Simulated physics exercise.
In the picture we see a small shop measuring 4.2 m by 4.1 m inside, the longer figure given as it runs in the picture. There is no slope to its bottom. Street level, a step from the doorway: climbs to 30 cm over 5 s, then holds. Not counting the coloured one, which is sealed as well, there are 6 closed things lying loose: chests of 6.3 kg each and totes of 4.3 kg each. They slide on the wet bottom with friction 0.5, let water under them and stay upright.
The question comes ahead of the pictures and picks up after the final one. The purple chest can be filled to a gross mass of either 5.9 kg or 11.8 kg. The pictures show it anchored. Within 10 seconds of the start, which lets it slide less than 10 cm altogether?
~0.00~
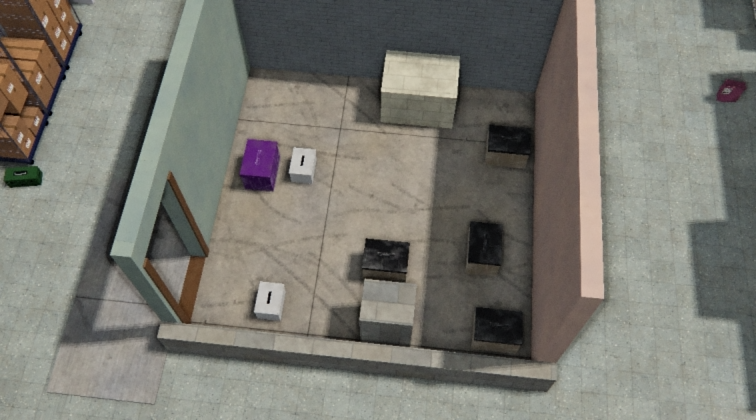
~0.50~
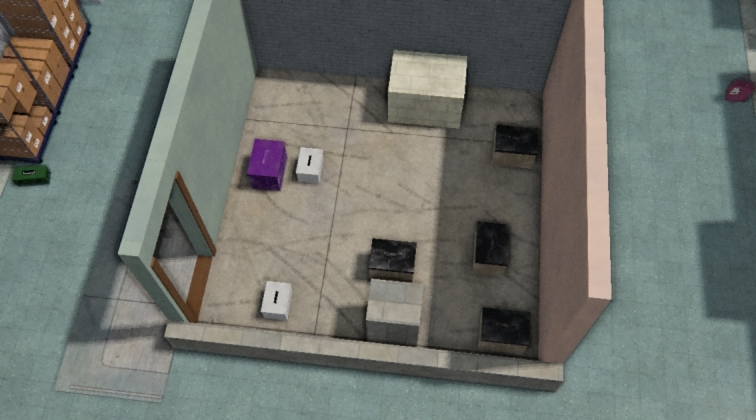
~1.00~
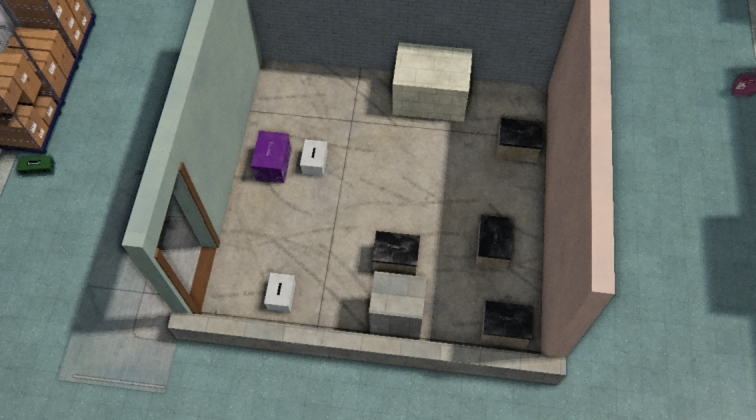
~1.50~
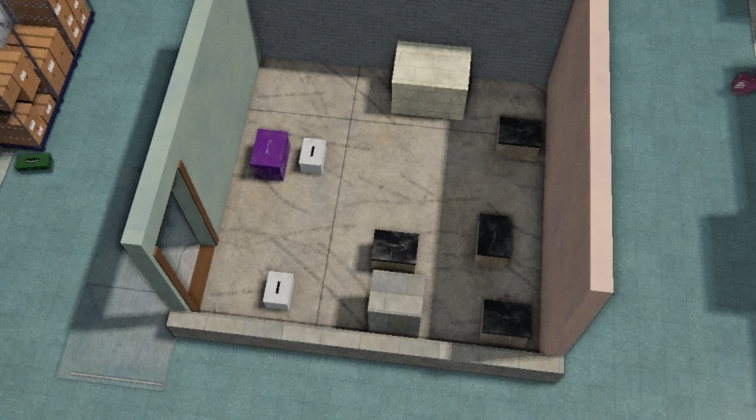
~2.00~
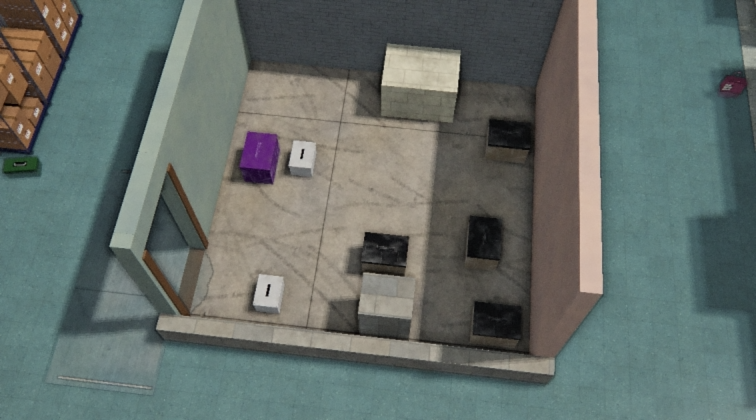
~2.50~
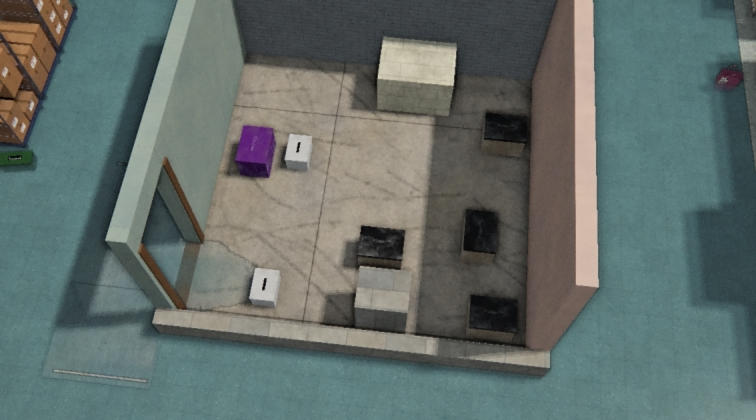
Light ballast does the job.
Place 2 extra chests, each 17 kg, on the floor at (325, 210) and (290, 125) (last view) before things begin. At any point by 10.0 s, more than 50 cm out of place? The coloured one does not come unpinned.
Above the mark, then below the mark.
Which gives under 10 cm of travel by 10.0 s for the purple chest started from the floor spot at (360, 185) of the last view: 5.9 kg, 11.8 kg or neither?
So neither weight works.
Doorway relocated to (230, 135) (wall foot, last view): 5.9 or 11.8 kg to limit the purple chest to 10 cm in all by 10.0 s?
Both fall short.
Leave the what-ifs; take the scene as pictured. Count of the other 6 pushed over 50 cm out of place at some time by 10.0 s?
That comes to 5.
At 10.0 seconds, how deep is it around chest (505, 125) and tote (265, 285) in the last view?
Close to 21 and 18 centimetres.
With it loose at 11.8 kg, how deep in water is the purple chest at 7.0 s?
Something like 1 centimetres.
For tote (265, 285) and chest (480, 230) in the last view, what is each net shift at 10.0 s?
They've ended up 350 cm and 30 cm away, in that order.
After 3.5 s the purple chest would be 0 cm from its start with 5.9 kg and 0 cm from its start with 11.8 kg; 0 cm of water round it then.
After 4.5 s the purple chest would be 0 cm from its start with 5.9 kg and 0 cm from its start with 11.8 kg; 0 cm of water round it then.
After 7.0 s the purple chest would be 0 cm from its start with 5.9 kg and 0 cm from its start with 11.8 kg; 1 cm of water round it then.
After 10.0 s the purple chest would be 0 cm from its start with 5.9 kg and 0 cm from its start with 11.8 kg; 2 cm of water round it then.
